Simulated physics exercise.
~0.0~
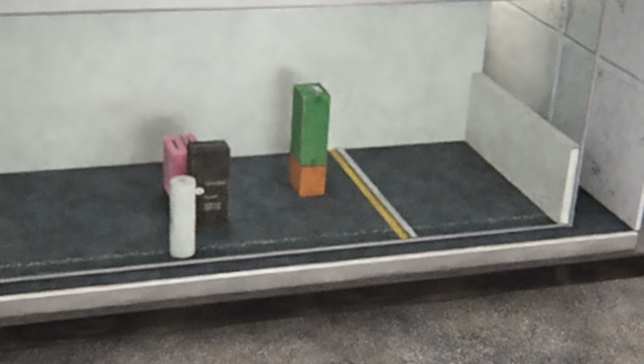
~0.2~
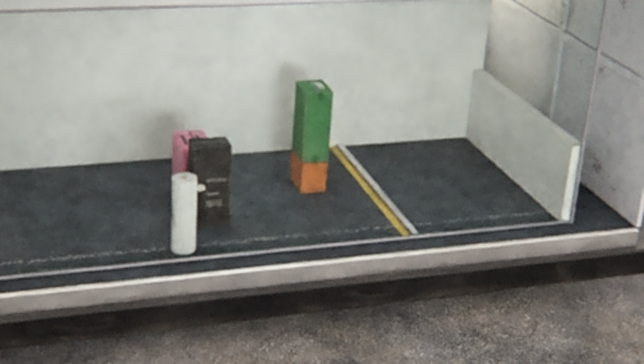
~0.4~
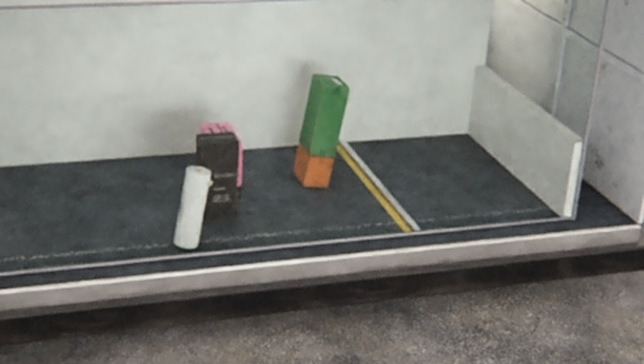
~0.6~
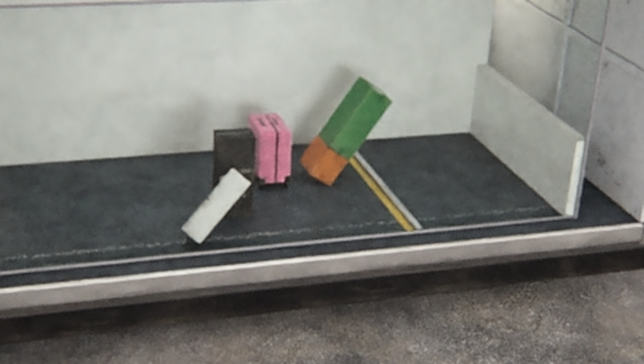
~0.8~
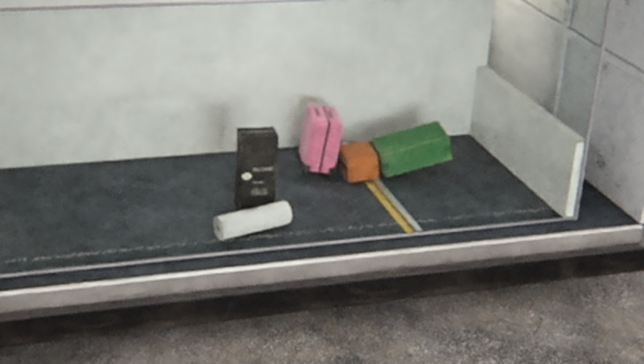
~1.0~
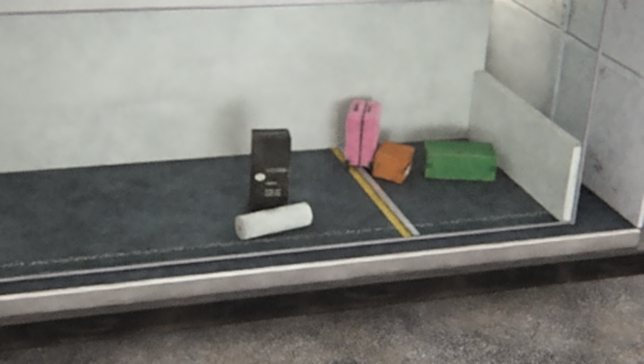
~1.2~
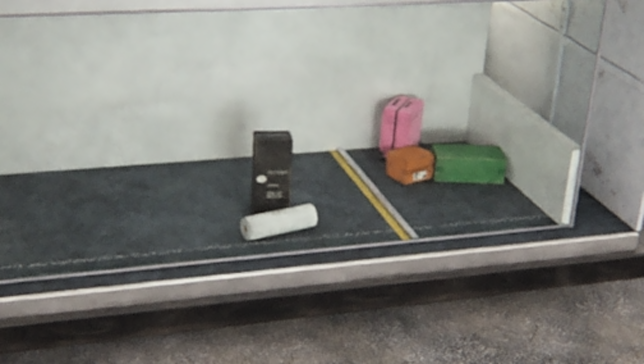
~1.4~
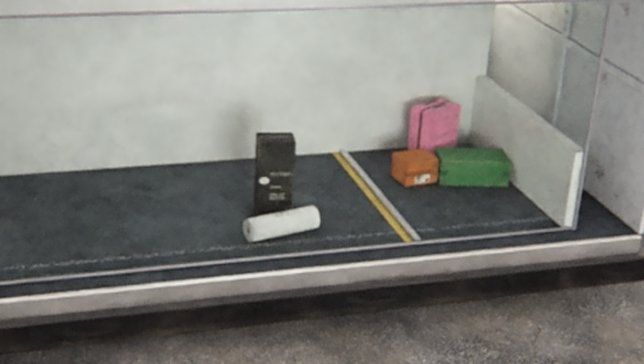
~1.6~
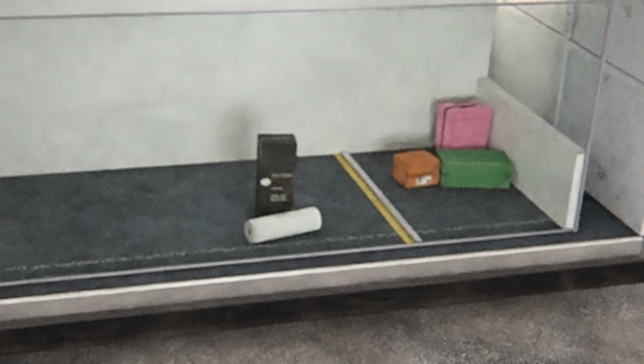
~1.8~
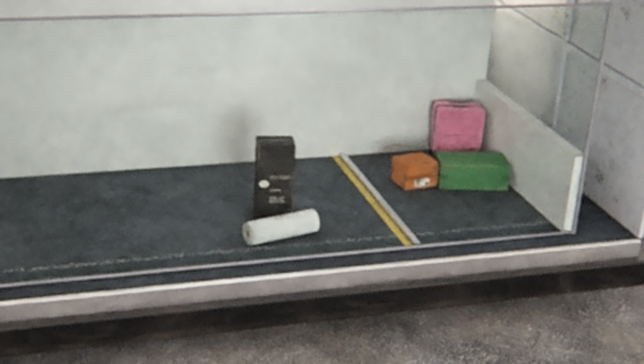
On the dark floor of a walled bay, a pink case, black box and white roll slid right as the roll toppled, while a stacked green box and orange carton tipped over; the case, green box and carton ended past the yellow line, the others short.
